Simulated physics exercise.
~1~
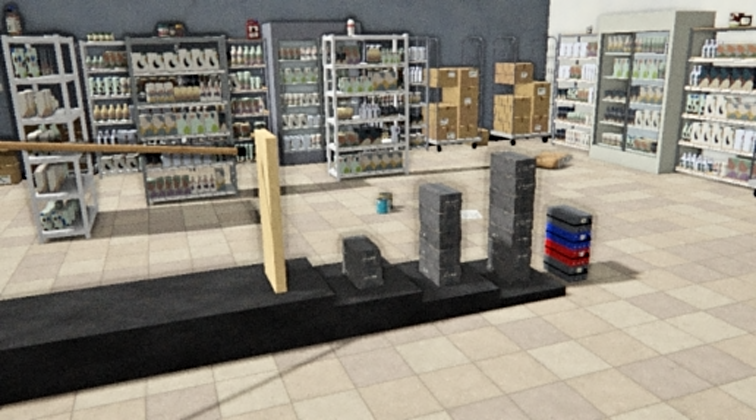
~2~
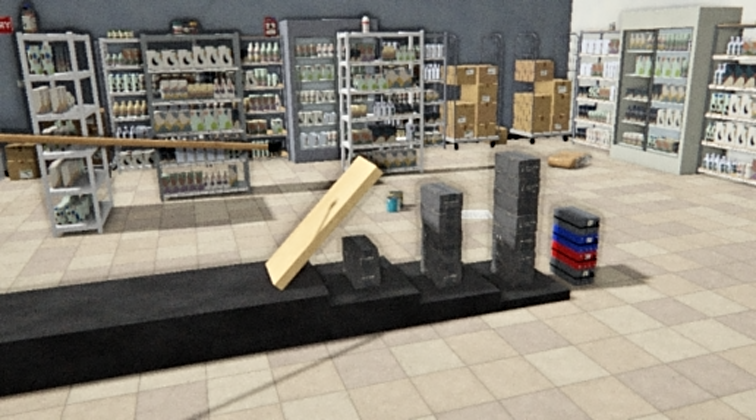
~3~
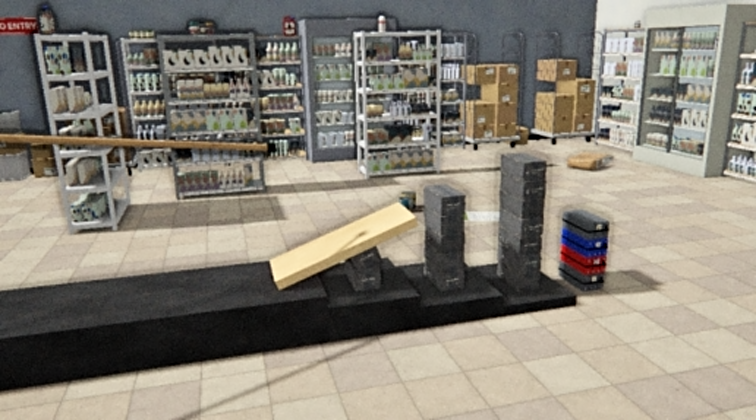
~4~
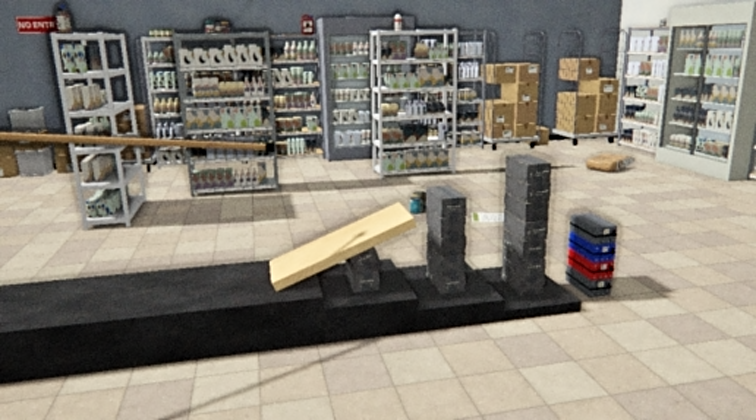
In a storeroom lined with stocked shelves, a pale board standing on black steps tips to the right and comes to rest leaning on the nearest short dark pile, which tilts slightly, while the taller piles and the stack with blue and red boxes stay standing.
